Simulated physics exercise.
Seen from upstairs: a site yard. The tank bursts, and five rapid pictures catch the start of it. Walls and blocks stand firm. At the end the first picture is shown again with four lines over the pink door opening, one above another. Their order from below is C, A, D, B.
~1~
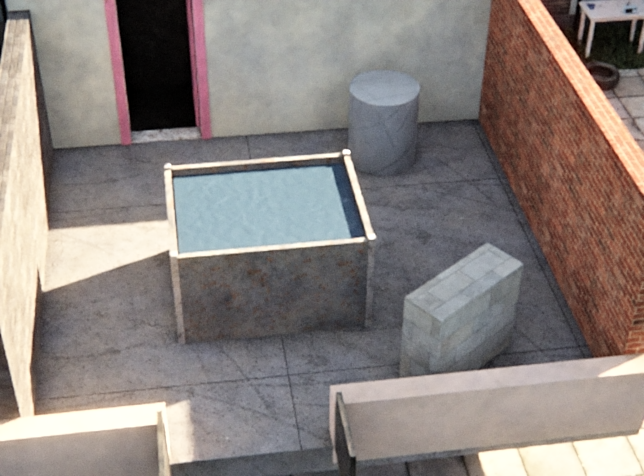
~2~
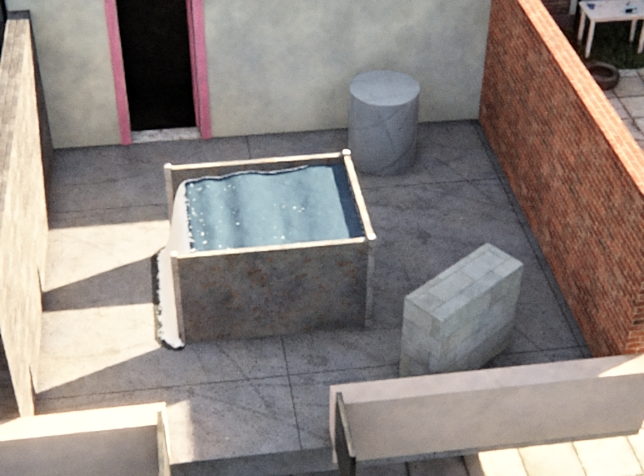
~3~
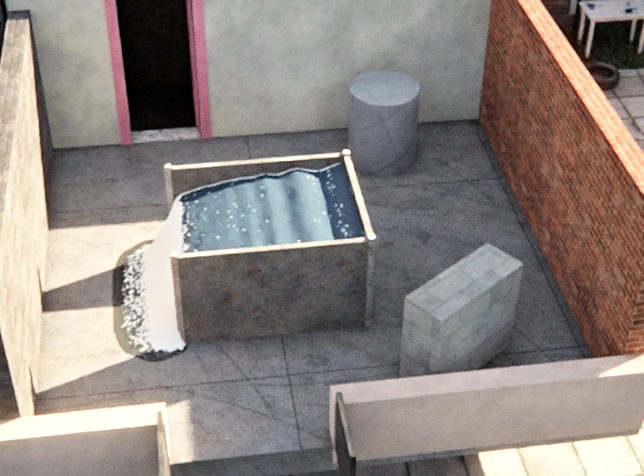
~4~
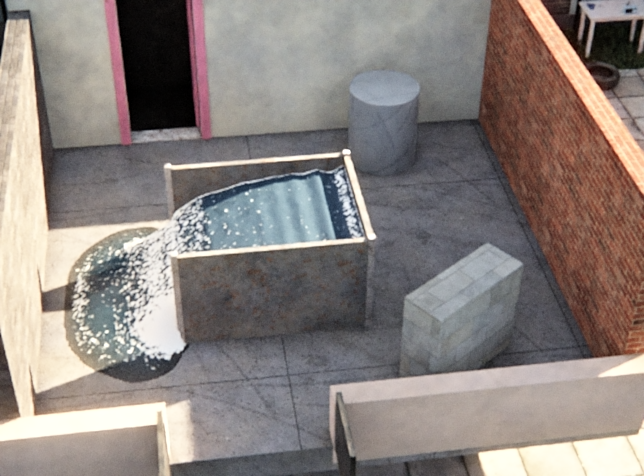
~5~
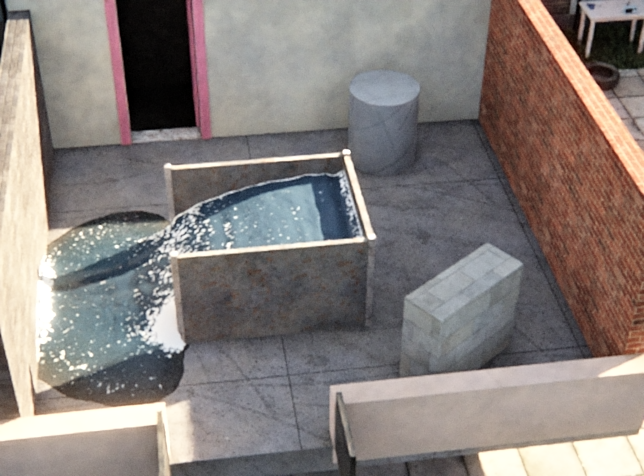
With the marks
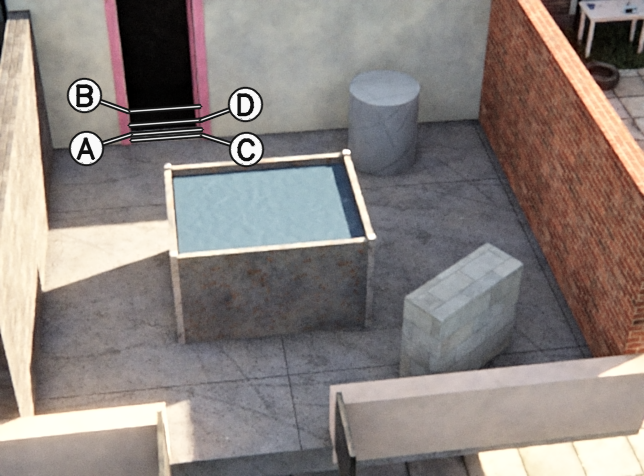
Water poured out of the left side of a square tank in a walled yard, splashing onto the grey ground and spreading in a widening, foamy pool to the wall on the left.
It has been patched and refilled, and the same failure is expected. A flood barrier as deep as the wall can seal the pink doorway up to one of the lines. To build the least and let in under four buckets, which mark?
Height D just does it.
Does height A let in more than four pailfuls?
Yes, that goes wrong.
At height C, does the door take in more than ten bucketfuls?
Yes, clearly.
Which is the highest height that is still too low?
A.
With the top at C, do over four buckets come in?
Yes, that goes wrong.
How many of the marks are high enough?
Two of the four.
On the marked copy, A at (166, 132); B at (164, 108); C at (166, 137); D at (165, 122); from the bottom up C, A, D, B.
For height A, about 8 bucketfuls get in.
For height B, nothing gets over.
For height C, some 20 bucketfuls get in.
For height D, a splash gets over, under a bucket.
